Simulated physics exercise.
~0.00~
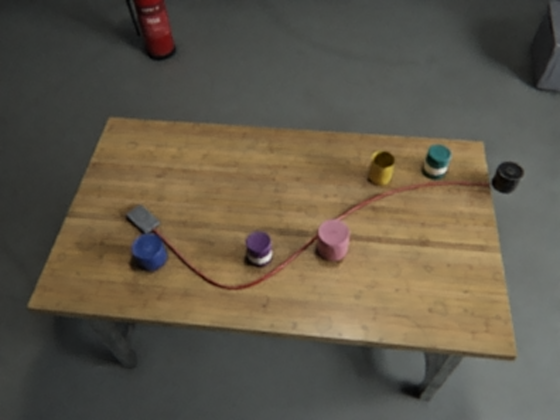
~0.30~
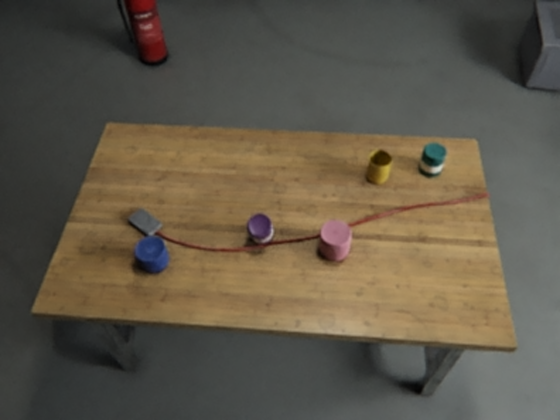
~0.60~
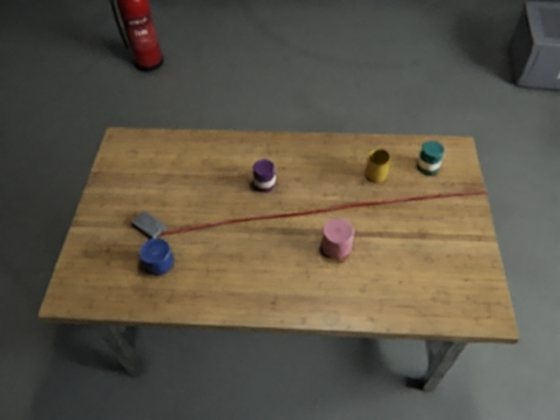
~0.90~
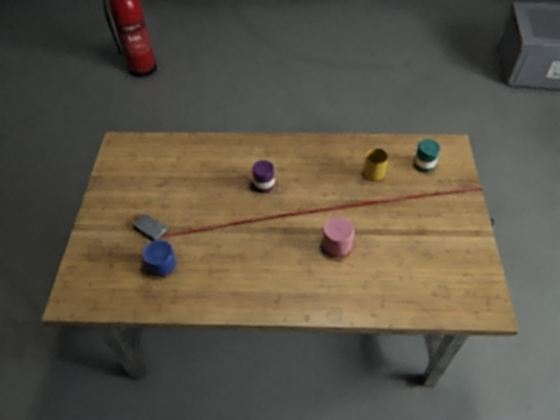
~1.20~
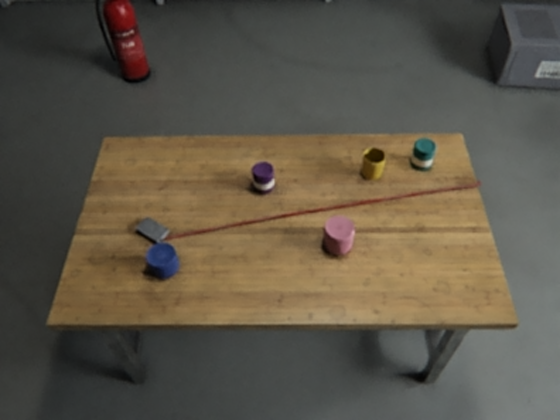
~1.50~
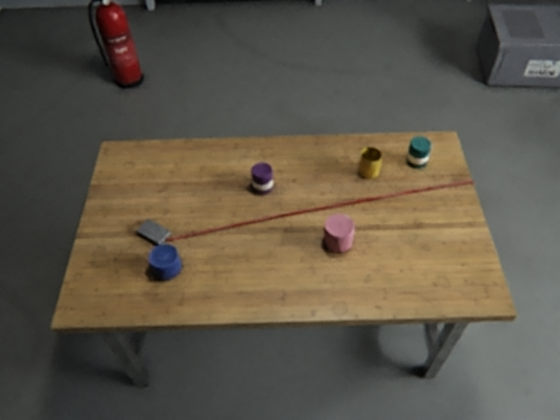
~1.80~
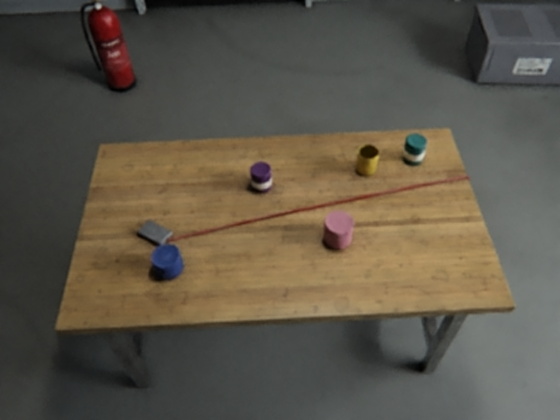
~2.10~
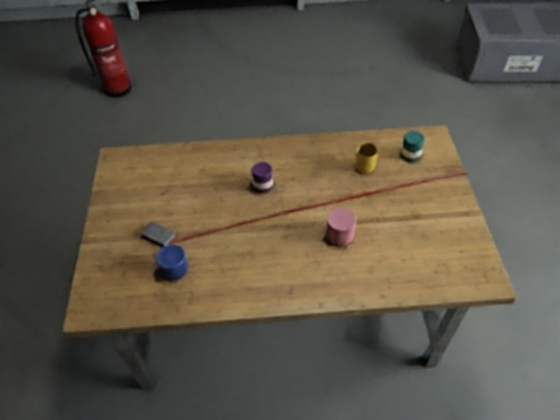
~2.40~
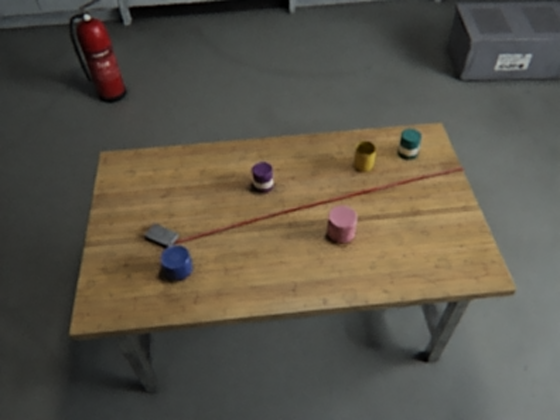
On a wooden lab table, a thin red cable joins a grey phone to a black speaker that drops past the right edge; the cable pulls straight, sweeping the purple tin toward the back, where it stays on the table among the other unmoved containers, the cable still stretched taut over the edge.
